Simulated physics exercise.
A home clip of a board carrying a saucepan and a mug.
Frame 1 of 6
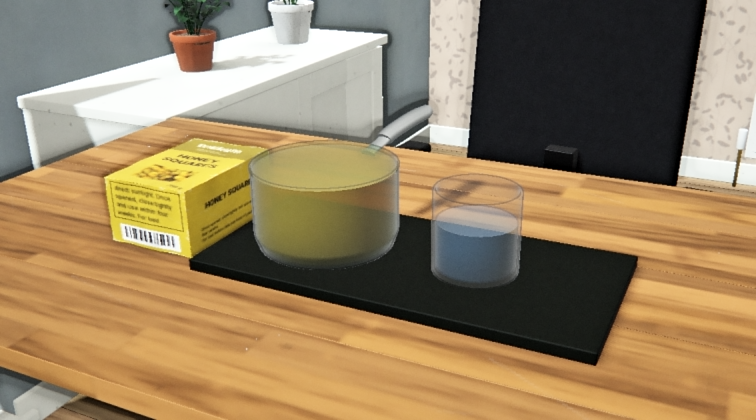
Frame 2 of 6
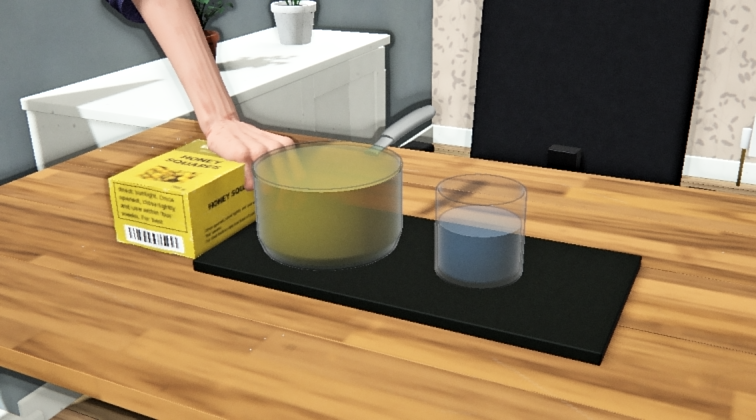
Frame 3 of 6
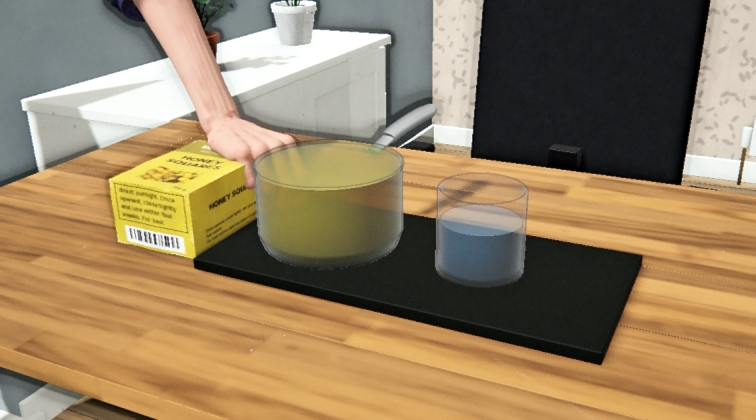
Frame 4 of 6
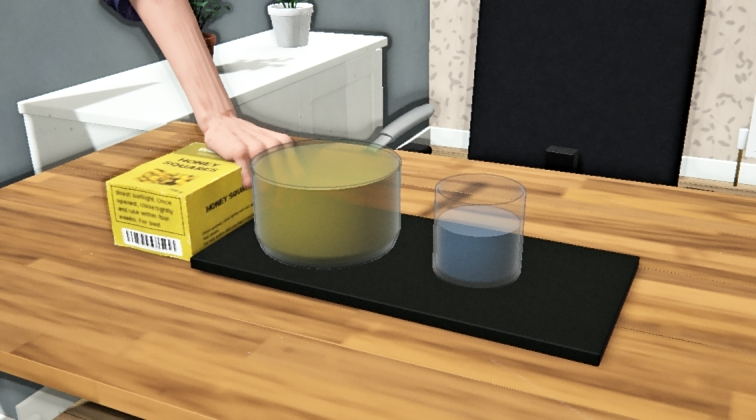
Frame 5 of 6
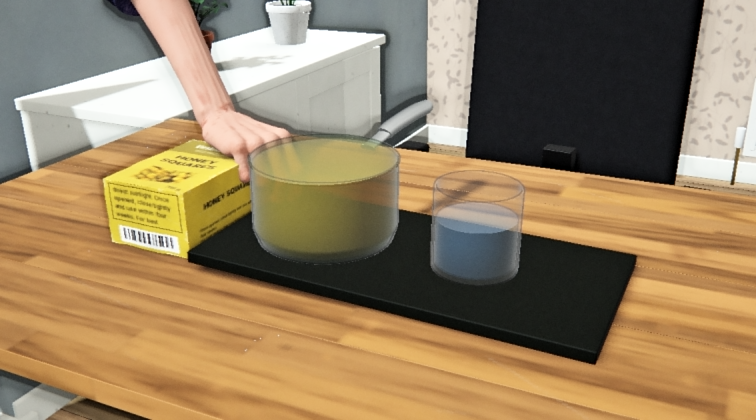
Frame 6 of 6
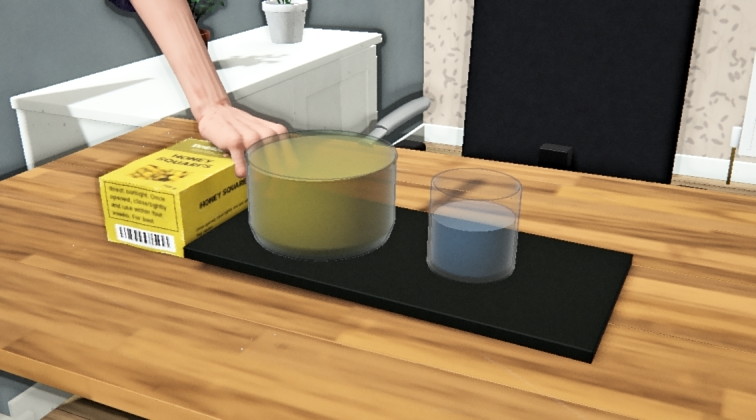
On a wooden table, a black board holds a see-through saucepan of yellow liquid and a glass of blue liquid beside a yellow packet; a hand reaches in, takes the board's left end and raises it very slightly.
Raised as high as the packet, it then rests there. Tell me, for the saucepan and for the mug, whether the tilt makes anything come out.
On the left the saucepan - some comes out; on the right the mug - nothing comes out.
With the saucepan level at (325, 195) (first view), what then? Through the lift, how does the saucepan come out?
It keeps every drop.
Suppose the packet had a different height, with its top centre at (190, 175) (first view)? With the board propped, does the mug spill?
Outcome: Stays full.
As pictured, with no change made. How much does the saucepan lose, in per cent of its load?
Near 14 in a hundred.
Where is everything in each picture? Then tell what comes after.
The board lies flat; saucepan (326, 200) nearly full; mug (477, 227) about half full; packet (146, 217), in the first frame.
A hand takes the end of the board; saucepan nearly full, surface at (328, 167); mug about half full, surface at (480, 222), in the second frame.
Slope near 0°; saucepan (330, 199) nearly full; mug (481, 226) about half full, in the third frame.
The board slopes by about 1°; saucepan nearly full, surface at (327, 165); mug about half full, surface at (479, 221); packet (148, 221), in the fourth frame.
The end is rising; saucepan (326, 194) nearly full; mug (477, 224) about half full, in the fifth frame.
The end has come up a little; saucepan nearly full, surface at (322, 156); mug about half full, surface at (474, 215); packet (141, 217), in the sixth frame.
Next, the board slopes by about 7°; saucepan, it has slopped over; mug, its rim is dry.
After that, the board slopes by about 13°; saucepan, it has slopped over; mug, its rim is dry.
Finally, the board slopes by about 12°, resting on the packet; saucepan, it has slopped over; mug, its rim is dry.
